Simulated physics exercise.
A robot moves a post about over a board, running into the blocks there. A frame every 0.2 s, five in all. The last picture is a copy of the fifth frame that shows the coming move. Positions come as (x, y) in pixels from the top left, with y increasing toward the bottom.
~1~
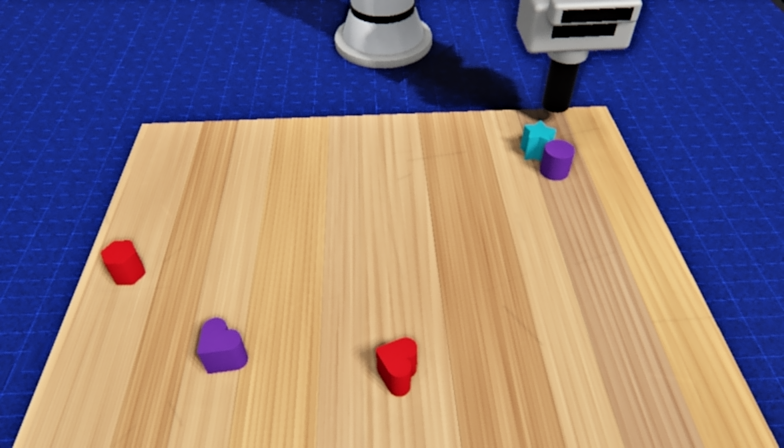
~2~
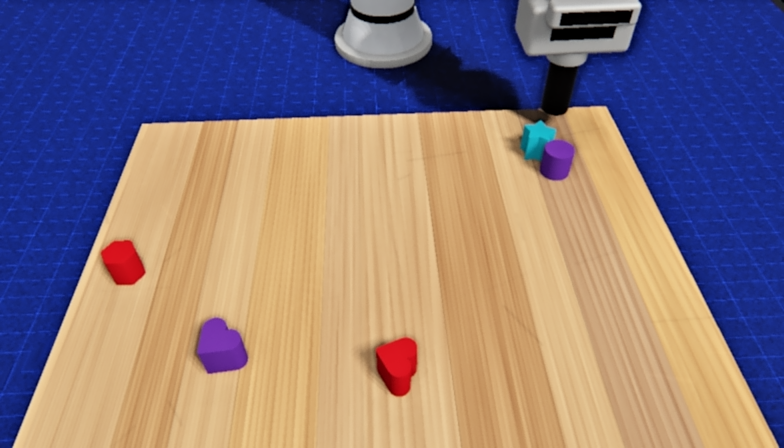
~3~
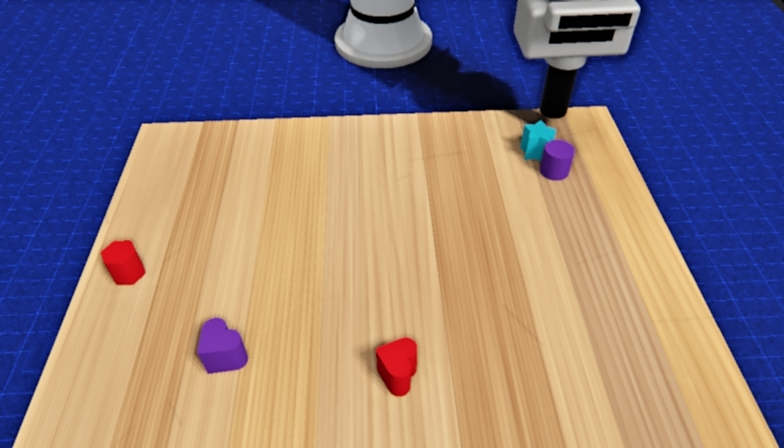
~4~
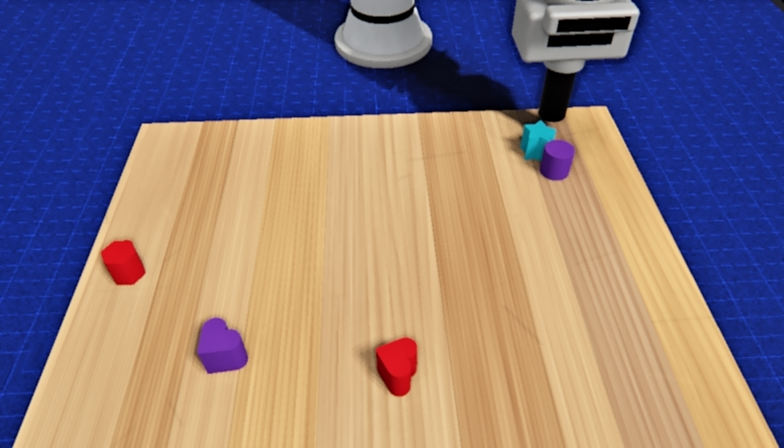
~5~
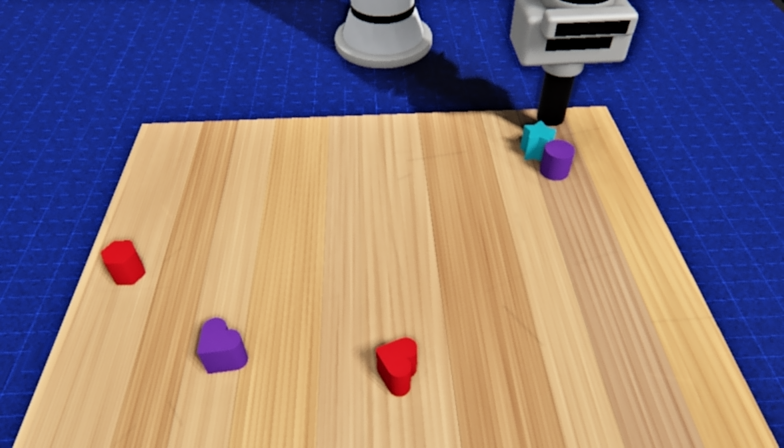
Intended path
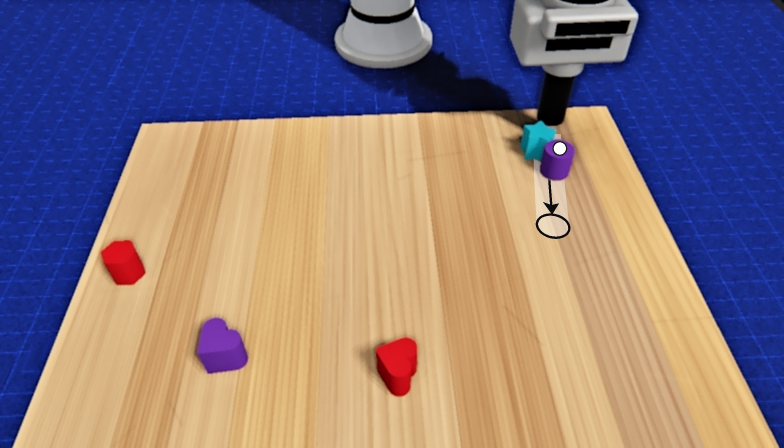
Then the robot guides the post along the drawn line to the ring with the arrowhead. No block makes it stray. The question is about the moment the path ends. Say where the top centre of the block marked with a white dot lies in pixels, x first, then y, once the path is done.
Answer: (592, 213).
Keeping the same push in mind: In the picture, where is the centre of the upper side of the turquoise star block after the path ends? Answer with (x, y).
At roughly (527, 149).
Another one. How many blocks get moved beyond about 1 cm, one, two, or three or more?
Two move.
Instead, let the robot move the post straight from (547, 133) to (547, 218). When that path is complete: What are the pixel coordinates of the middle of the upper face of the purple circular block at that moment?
At (586, 198).
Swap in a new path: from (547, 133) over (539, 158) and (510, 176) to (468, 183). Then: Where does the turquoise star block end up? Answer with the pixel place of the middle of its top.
It will end up at (467, 178).
The line goes in a line from (547, 133) to (553, 226); the dot is on the purple circular block.
What follows on the original path. One third of the way, post (552, 146); turquoise star block (530, 144), turned 25° clockwise; purple circular block (562, 157).
Two thirds of the way, post (554, 177); turquoise star block (527, 149), turned 60° clockwise; purple circular block (575, 189).
At the end, post (557, 211); turquoise star block (527, 149), turned 60° clockwise; purple circular block (592, 213).
